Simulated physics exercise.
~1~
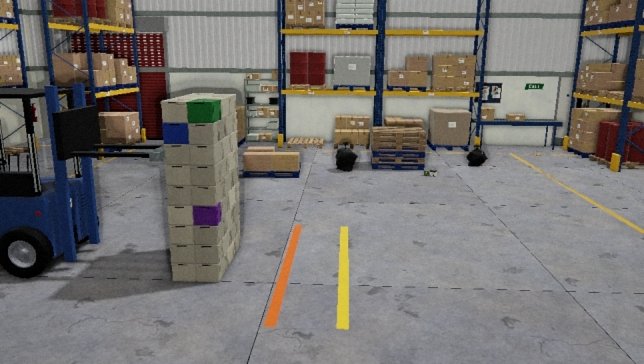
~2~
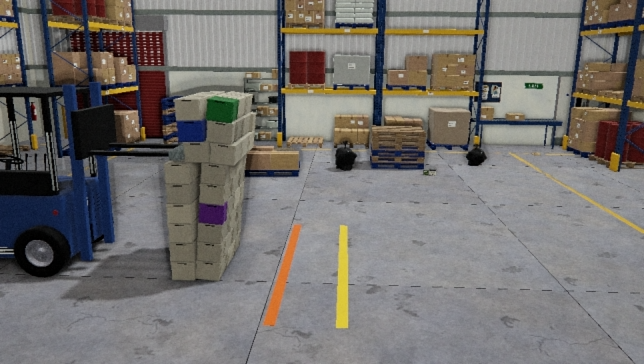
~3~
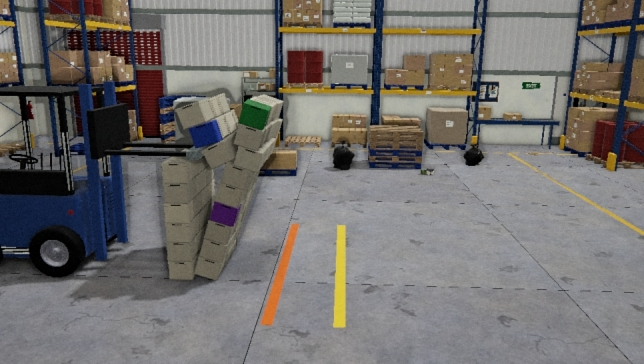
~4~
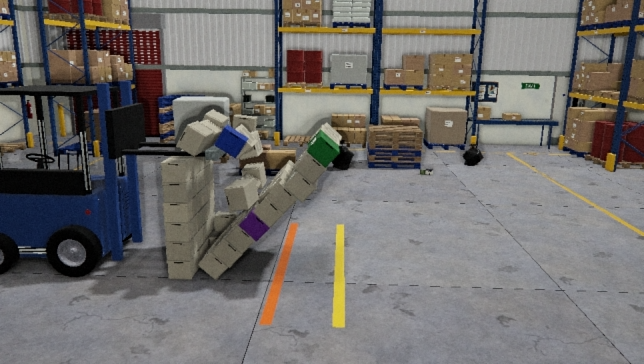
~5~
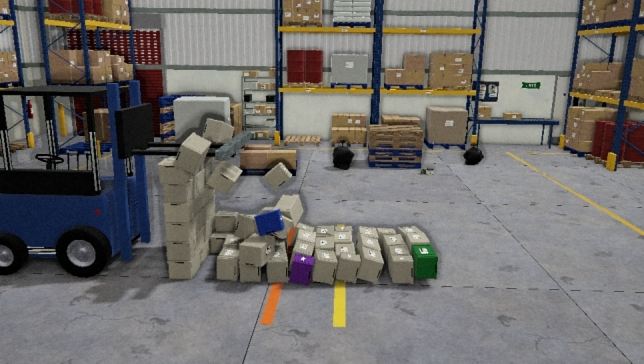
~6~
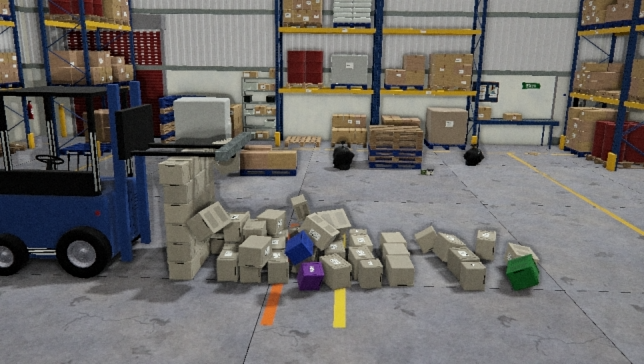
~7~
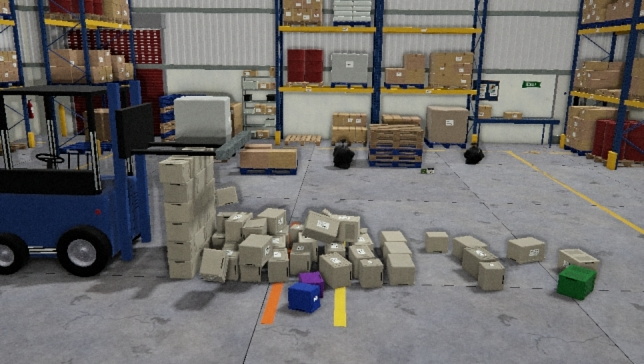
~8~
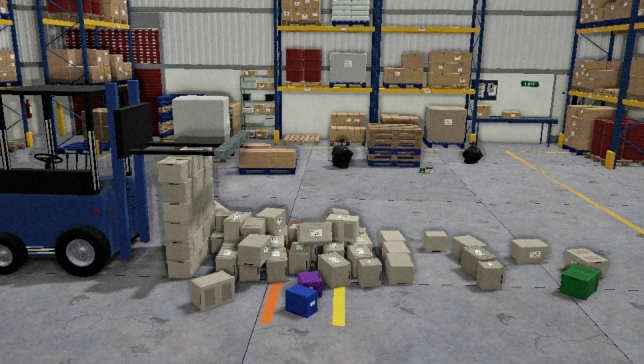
A blue forklift carrying a beam across its forks rolls in from the left and presses against the upper part of a tall stack of grey totes. The upper layers shift right, and the stack splits, its far side leaning away with the green and purple totes. That side topples onto the floor across the orange and yellow stripes, while the blue tote tumbles down after it. The forklift stops as totes scatter and the green one rolls far right. A grey column remains standing beside a heap, with the purple and blue totes lying near the stripes.
